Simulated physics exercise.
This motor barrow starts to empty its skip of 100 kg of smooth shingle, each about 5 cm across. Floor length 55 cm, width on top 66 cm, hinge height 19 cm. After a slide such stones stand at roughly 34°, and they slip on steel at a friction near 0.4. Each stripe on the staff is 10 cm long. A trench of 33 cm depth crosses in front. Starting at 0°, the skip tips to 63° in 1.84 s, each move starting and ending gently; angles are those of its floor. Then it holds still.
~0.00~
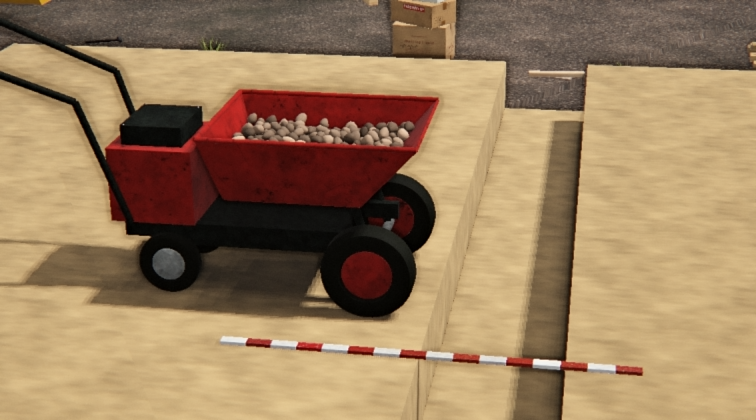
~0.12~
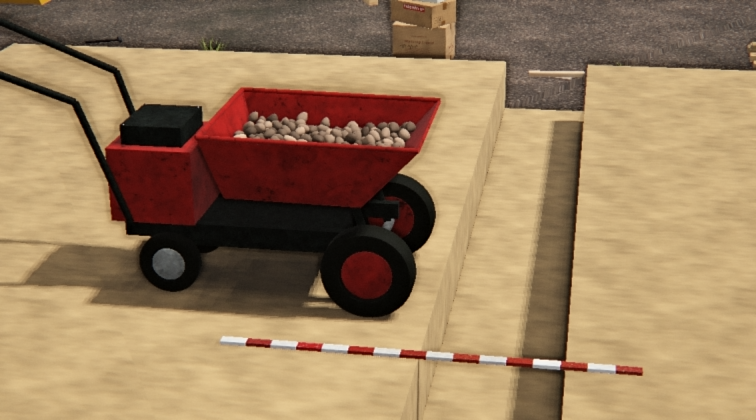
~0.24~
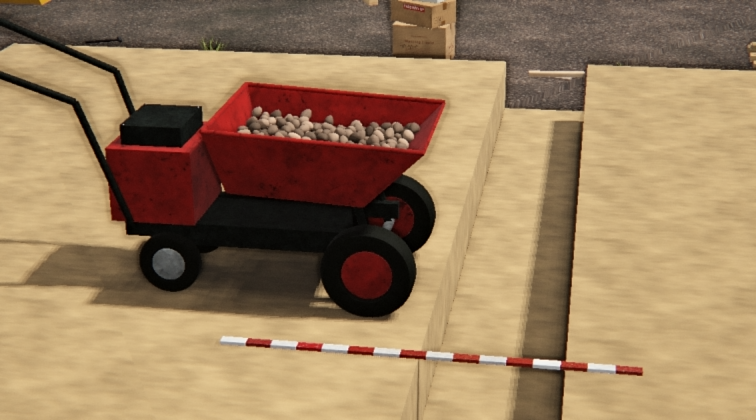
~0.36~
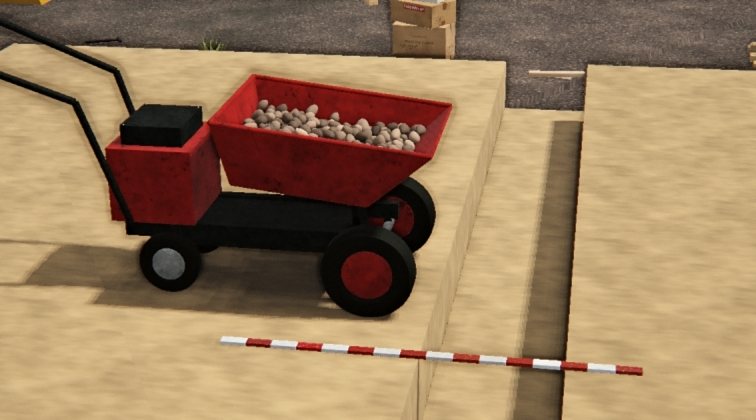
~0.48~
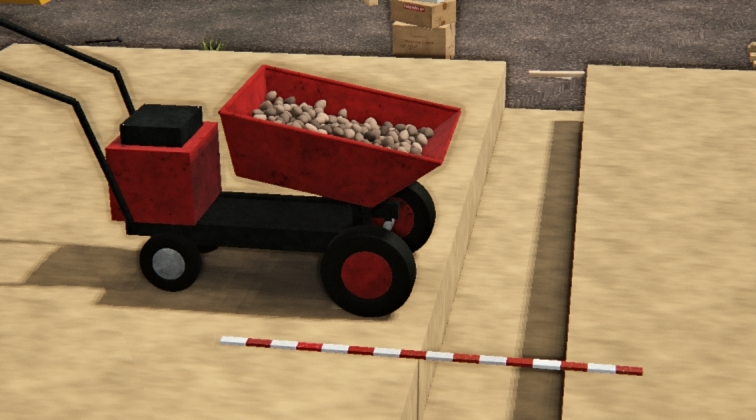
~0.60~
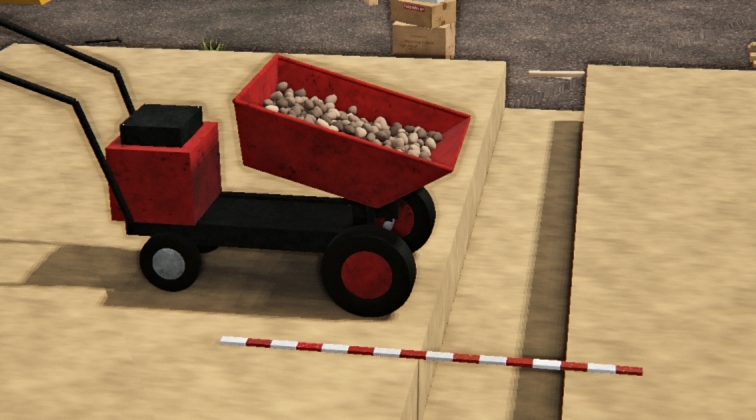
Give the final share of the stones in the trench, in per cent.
Close to 69 in a hundred.
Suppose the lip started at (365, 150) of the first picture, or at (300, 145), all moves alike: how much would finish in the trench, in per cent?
About 100 and 95 per cent.
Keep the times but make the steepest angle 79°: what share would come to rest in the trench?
It would be near 75 per cent.
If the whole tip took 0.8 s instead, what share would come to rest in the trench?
It would be near 55 per cent.
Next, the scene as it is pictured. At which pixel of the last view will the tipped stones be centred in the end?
Near (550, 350).
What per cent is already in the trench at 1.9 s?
About 30 per cent by then.
After 1.4 s the floor is at 53°; 100 % in the skip; the foremost stones are at (501, 215).
After 1.9 s the floor is at 63°; 53 % in the skip, 32 % in the trench, 15 % past the trench; the foremost stones are at (637, 302).
After 2.3 s the floor is at 63°; 23 % in the skip, 47 % in the trench, 30 % past the trench; the foremost stones are at (728, 311).
After 4.2 s the floor is at 63°; 0 % in the skip, 69 % in the trench, 31 % past the trench; the foremost stones are past the picture's edge.
